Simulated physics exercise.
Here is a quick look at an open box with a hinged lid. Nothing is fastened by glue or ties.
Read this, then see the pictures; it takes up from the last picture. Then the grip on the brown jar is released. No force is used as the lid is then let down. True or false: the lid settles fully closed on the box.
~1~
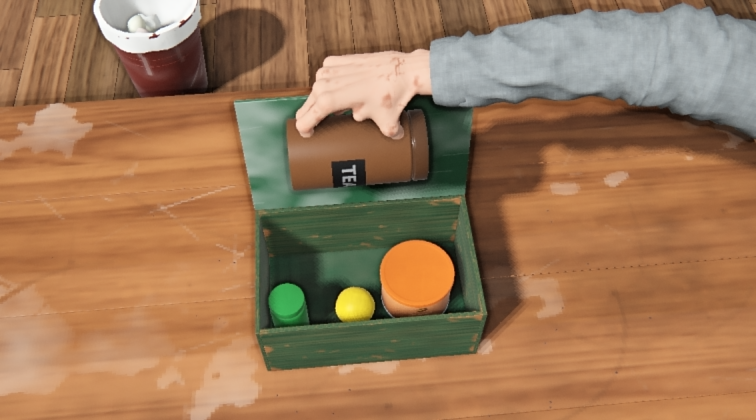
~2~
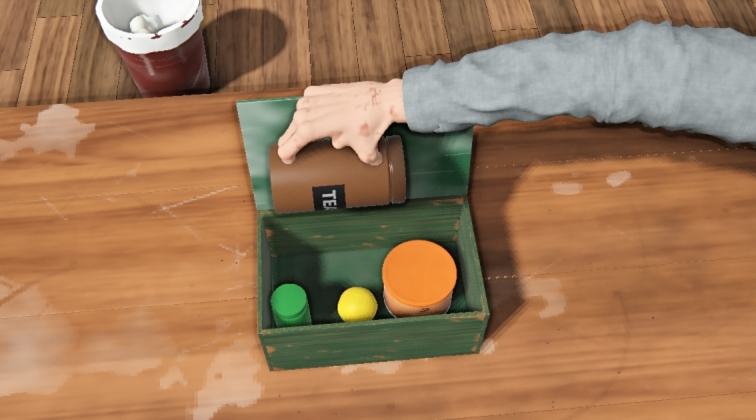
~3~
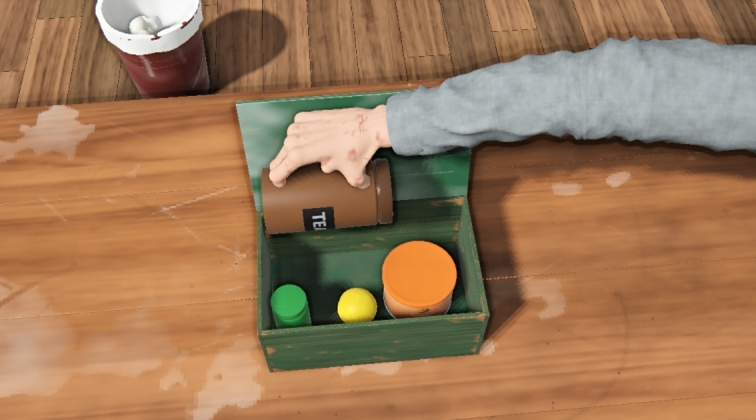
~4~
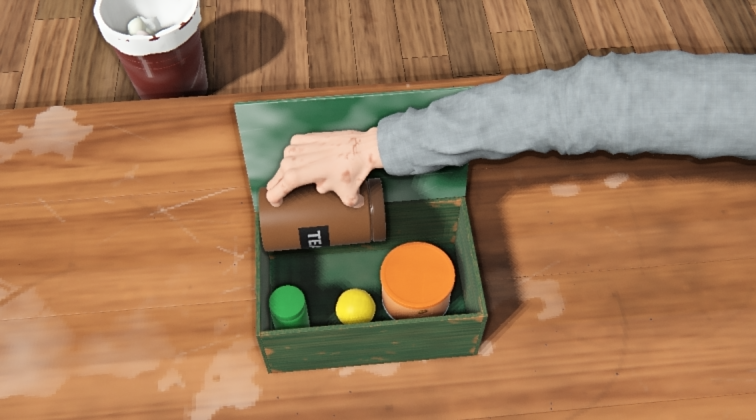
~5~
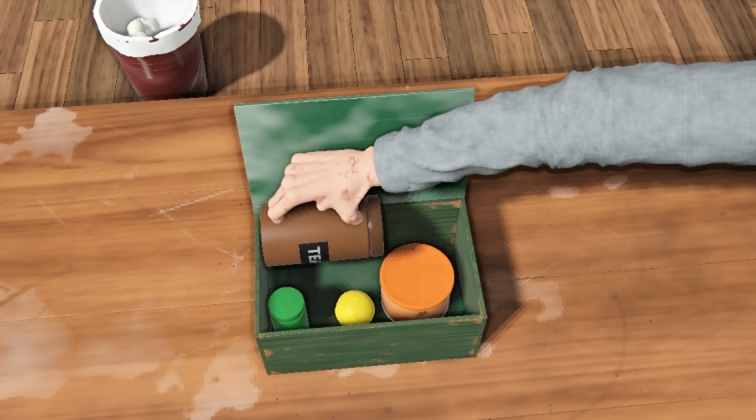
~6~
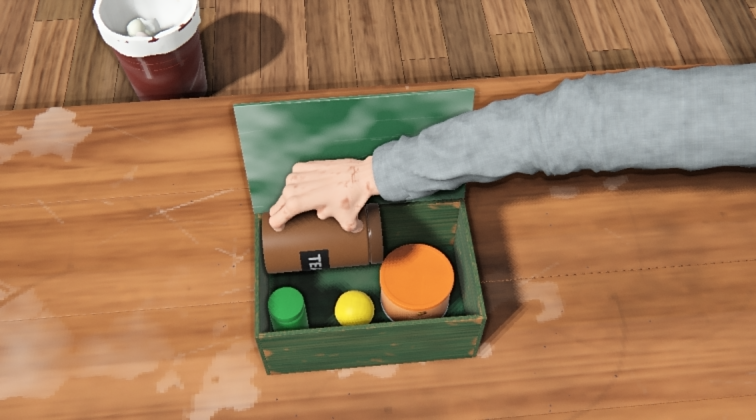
True.
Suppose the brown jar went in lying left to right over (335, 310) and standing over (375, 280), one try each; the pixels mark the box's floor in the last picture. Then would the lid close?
Try 1: Lid shut; try 2: Lid shut.
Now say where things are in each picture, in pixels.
In the first frame, coming down; brown jar (357, 150); orange tub (416, 284).
In the second frame, coming down; brown jar (338, 174); yellow lemon (357, 307).
In the third frame, coming down; brown jar (328, 196); green shaker (292, 316).
In the fourth frame, coming down; brown jar (323, 214); orange tub (417, 285).
In the fifth frame, coming down; brown jar (323, 230); yellow lemon (355, 310).
In the sixth frame, put in, still held; brown jar (323, 238); green shaker (289, 318).
Then, 1.10 s on from there, lid starting down; brown jar shifted about its own width near (323, 269); yellow lemon shifted a little.
Then, 1.80 s on from there, lid 38° above the rim; brown jar shifted about its own width near (323, 269); yellow lemon shifted a little.
In the end, lid shut; moved from the start, brown jar; the other 3 unmoved. At the end, from the last picture's camera, brown jar near (323, 270).
